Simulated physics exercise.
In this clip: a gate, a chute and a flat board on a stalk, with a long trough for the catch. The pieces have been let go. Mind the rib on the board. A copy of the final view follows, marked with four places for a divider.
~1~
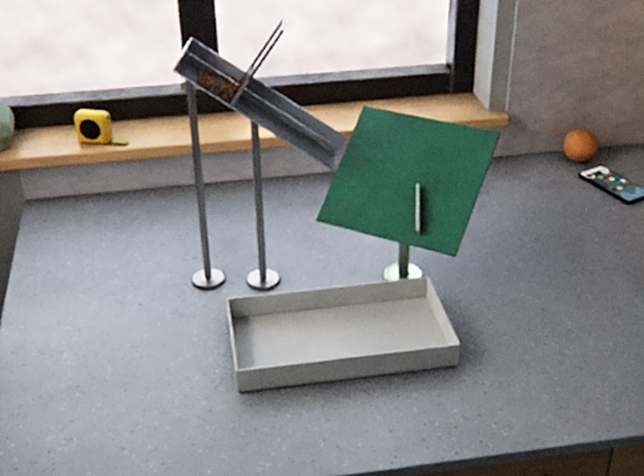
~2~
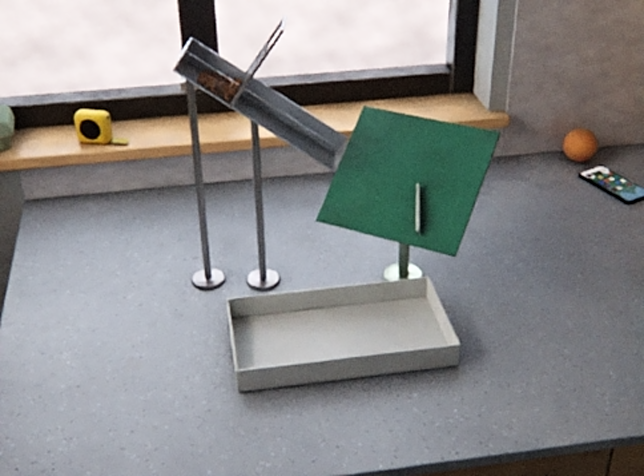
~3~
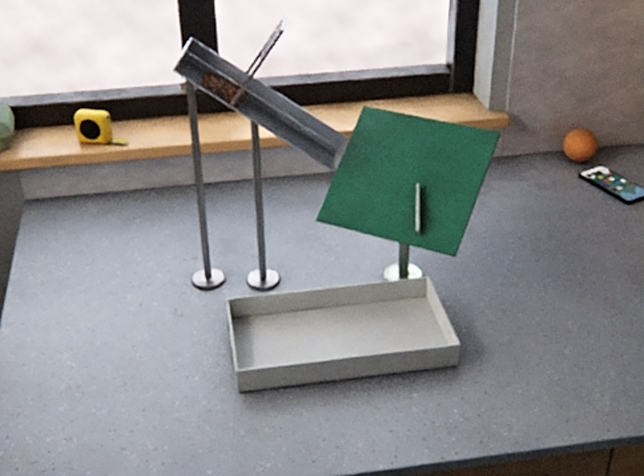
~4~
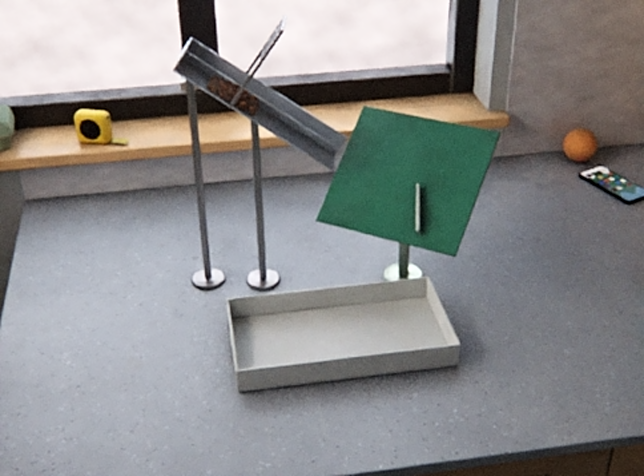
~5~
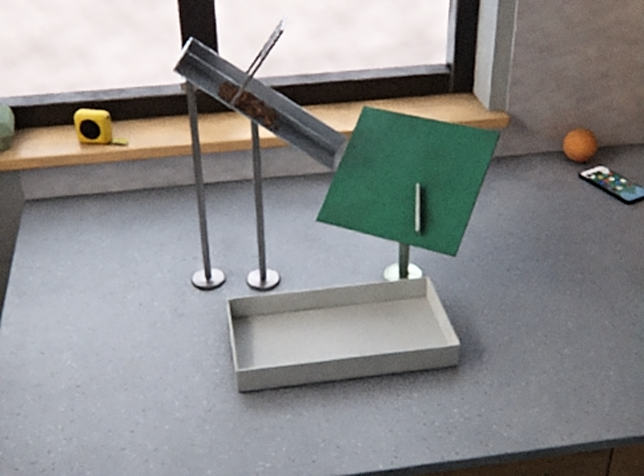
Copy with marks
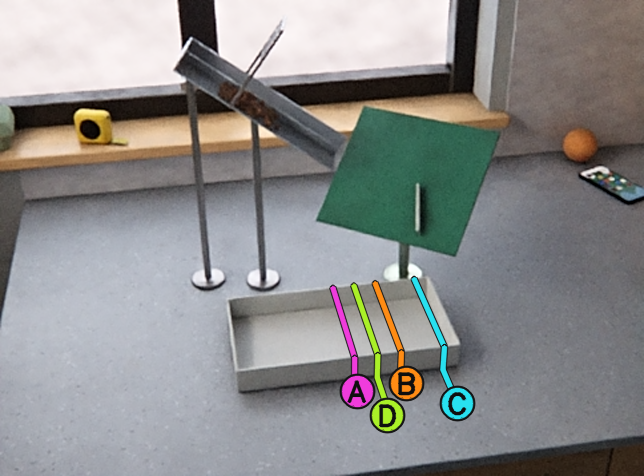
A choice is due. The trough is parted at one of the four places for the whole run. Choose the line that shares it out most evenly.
Choose B.
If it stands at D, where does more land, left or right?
The right side.
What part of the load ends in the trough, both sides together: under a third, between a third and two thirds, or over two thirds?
It is over two thirds.
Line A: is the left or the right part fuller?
Right.
On the marked copy, line A crosses the front rim at (354, 356); line B crosses the front rim at (401, 351); line C crosses the front rim at (444, 346); line D crosses the front rim at (377, 354).
For line A, of what is caught, a small part on the left of the divider, nearly all on the right.
For line B, of what is caught, about a third on the left of the divider, about two thirds on the right.
For line C, of what is caught, nearly all on the left of the divider, a stray few on the right.
For line D, of what is caught, a small part on the left of the divider, most on the right.
